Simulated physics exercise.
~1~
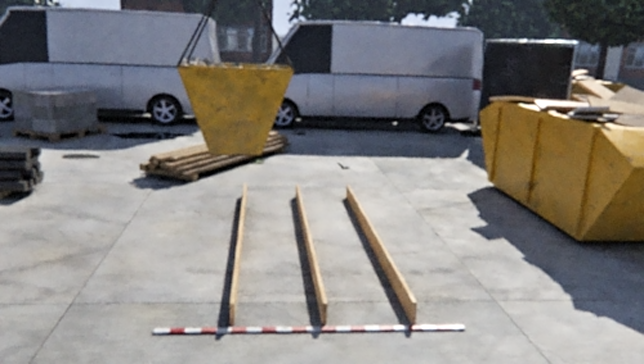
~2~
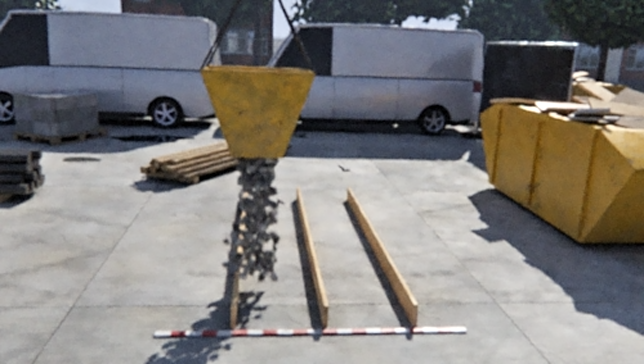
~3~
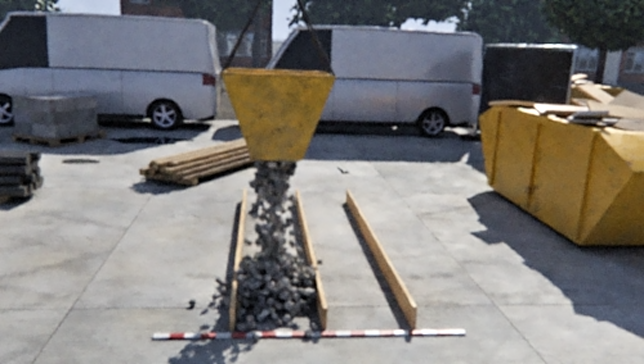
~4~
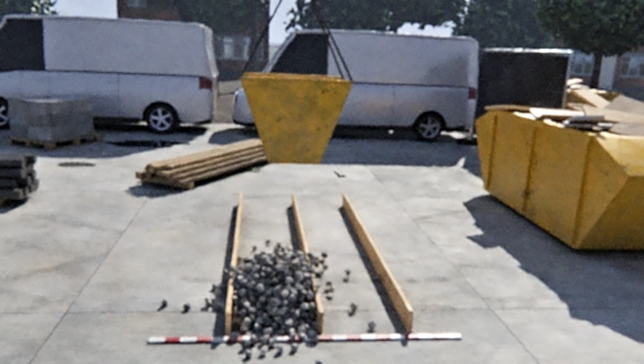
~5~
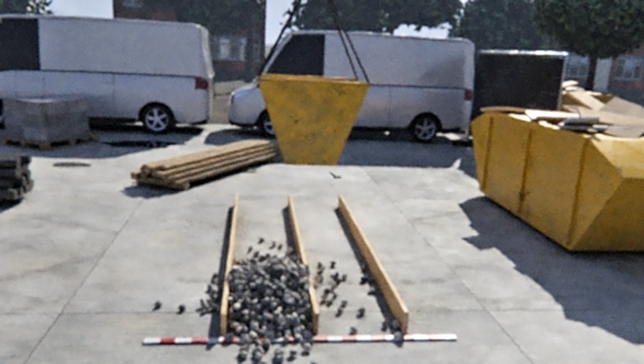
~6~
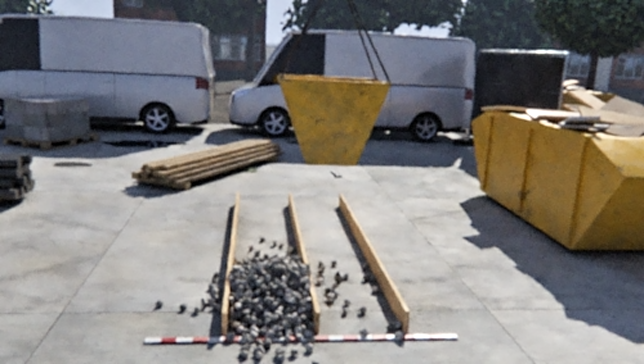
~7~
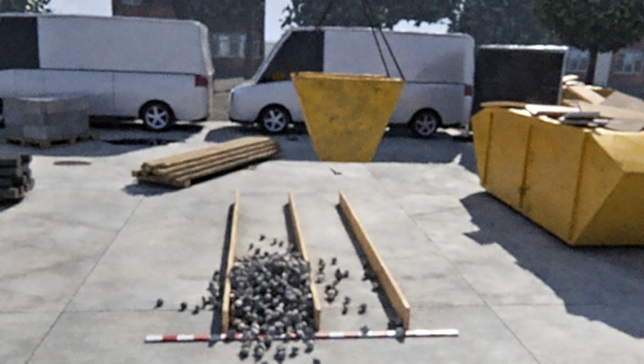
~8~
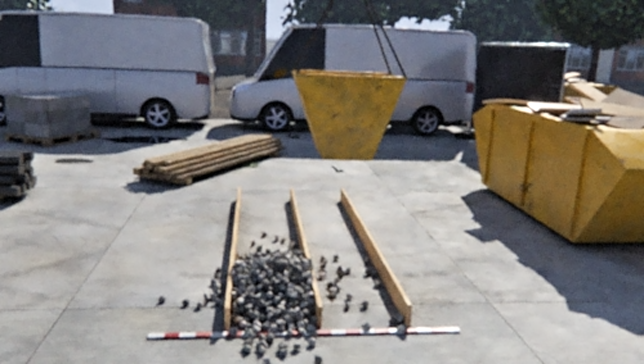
Yellow crane skip moving right and pouring dark crushed rock between planks, most heaping in the left bay, a few stones scattering right.
